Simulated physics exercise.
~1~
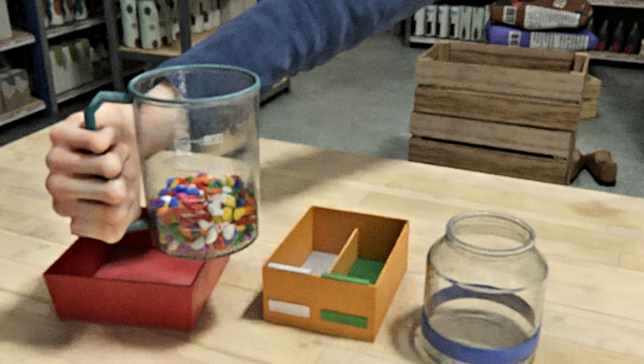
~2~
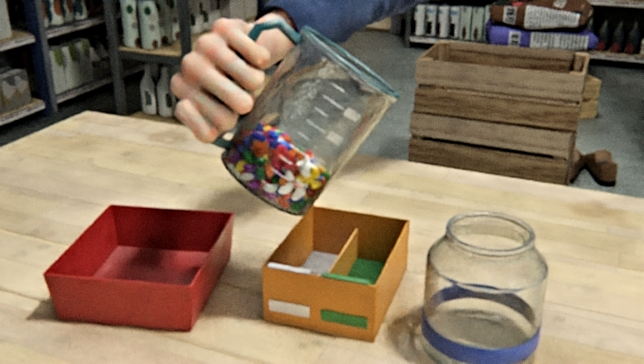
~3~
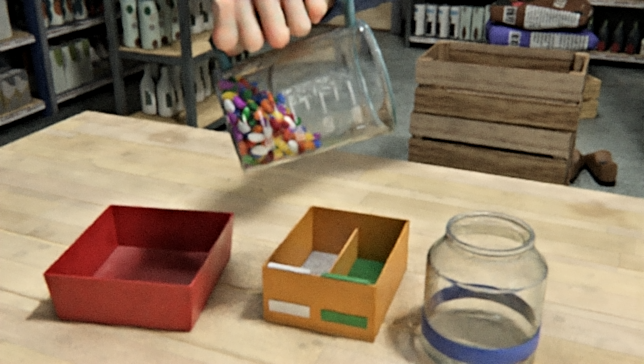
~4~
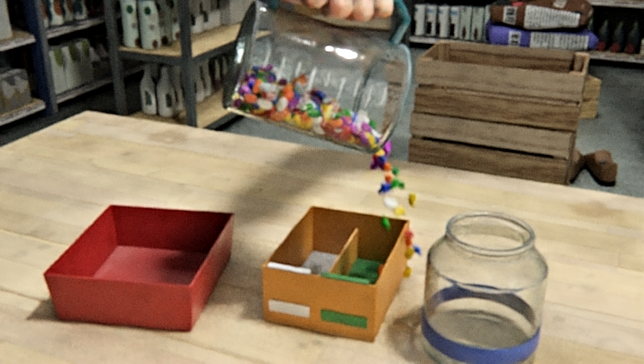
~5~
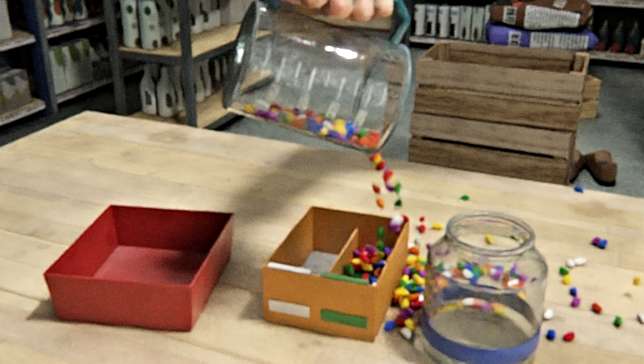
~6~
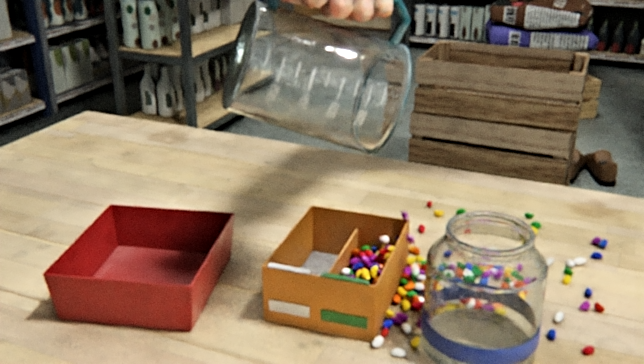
On a workshop table, a hand tilting a jug of colourful jelly beans, spilling them into a tin's green section and outside.
